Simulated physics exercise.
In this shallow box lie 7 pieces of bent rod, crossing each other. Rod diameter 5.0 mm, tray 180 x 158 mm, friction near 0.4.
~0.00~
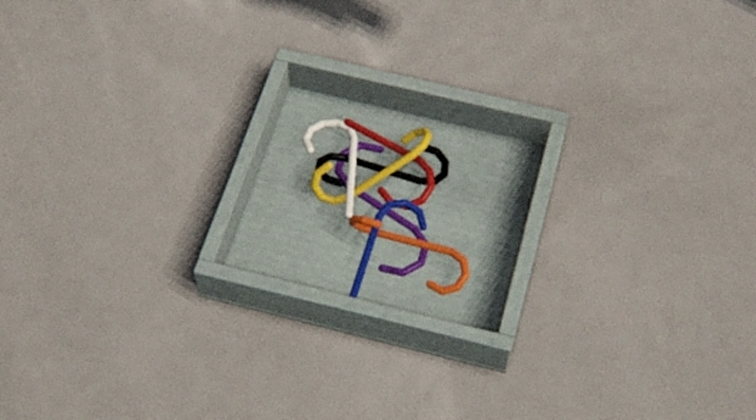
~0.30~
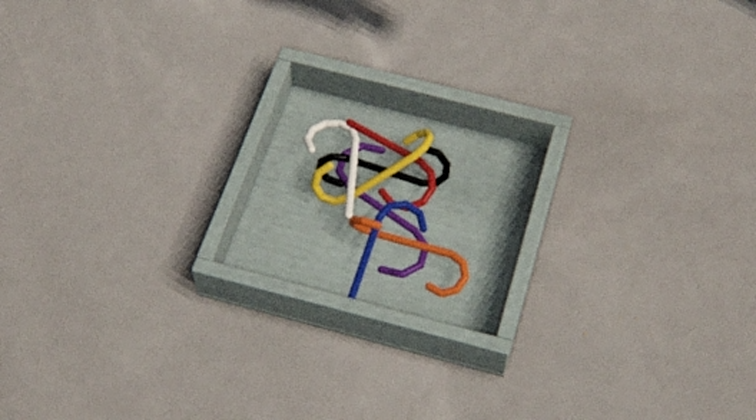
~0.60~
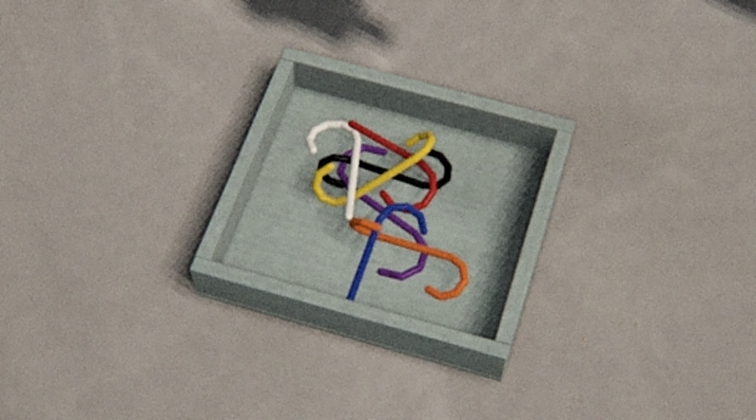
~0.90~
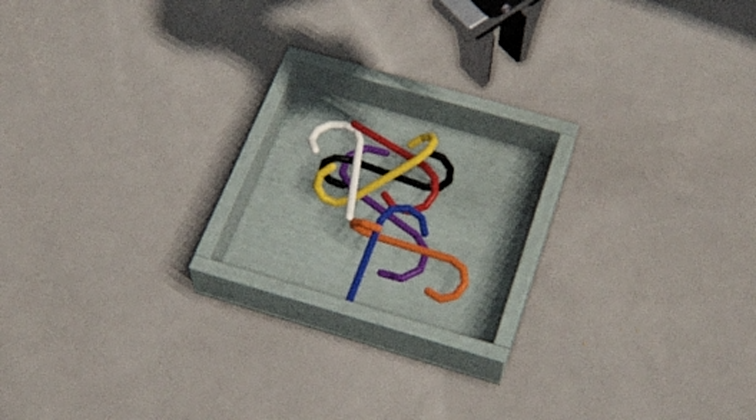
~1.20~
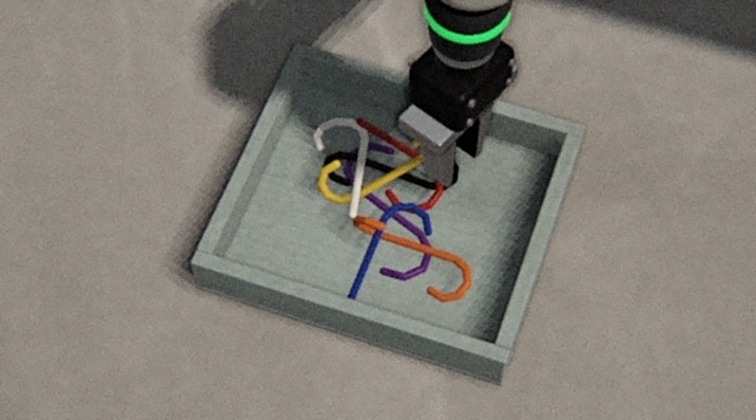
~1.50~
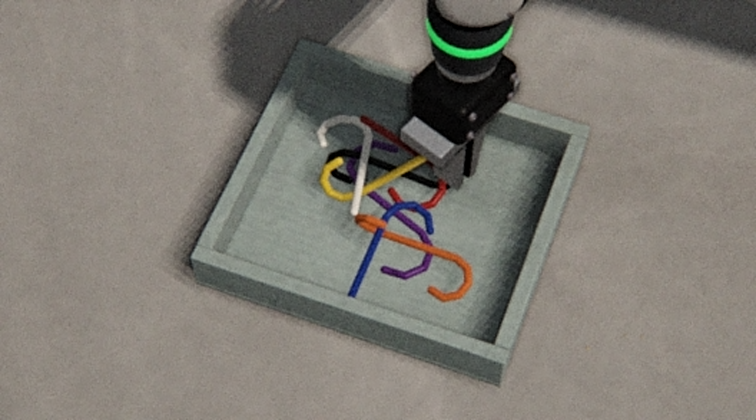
A shallow grey-green box sits on a mottled grey floor, seen from above at a slant, the view drifting very slightly. Inside lie seven crossing bent rods: white at upper left, red, yellow, black and purple around the middle, blue and orange lower down. A shadow spreads at the top, then a dark gripper with a green ring descends into the box's upper right and closes on the black rod.
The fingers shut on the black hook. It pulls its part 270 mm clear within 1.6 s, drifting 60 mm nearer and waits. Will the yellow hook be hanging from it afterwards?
The yellow hook hangs on.
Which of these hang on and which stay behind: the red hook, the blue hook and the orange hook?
Red hook up, blue hook stays behind, orange hook down.
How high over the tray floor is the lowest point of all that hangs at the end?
Some 200 mm.
After 1.98 s, lowest point more than 20 mm over the tray floor, black hook 58 mm, yellow hook 54 mm, white hook 29 mm.
After 2.38 s, lowest point more than 20 mm over the tray floor, black hook 159 mm, yellow hook 156 mm, red hook 89 mm.
After 3.10 s, lowest point more than 20 mm over the tray floor, black hook 272 mm, yellow hook 269 mm, red hook 203 mm.
At rest, hanging black hook 272 mm, yellow hook 269 mm, red hook 203 mm; the other 4 are down.
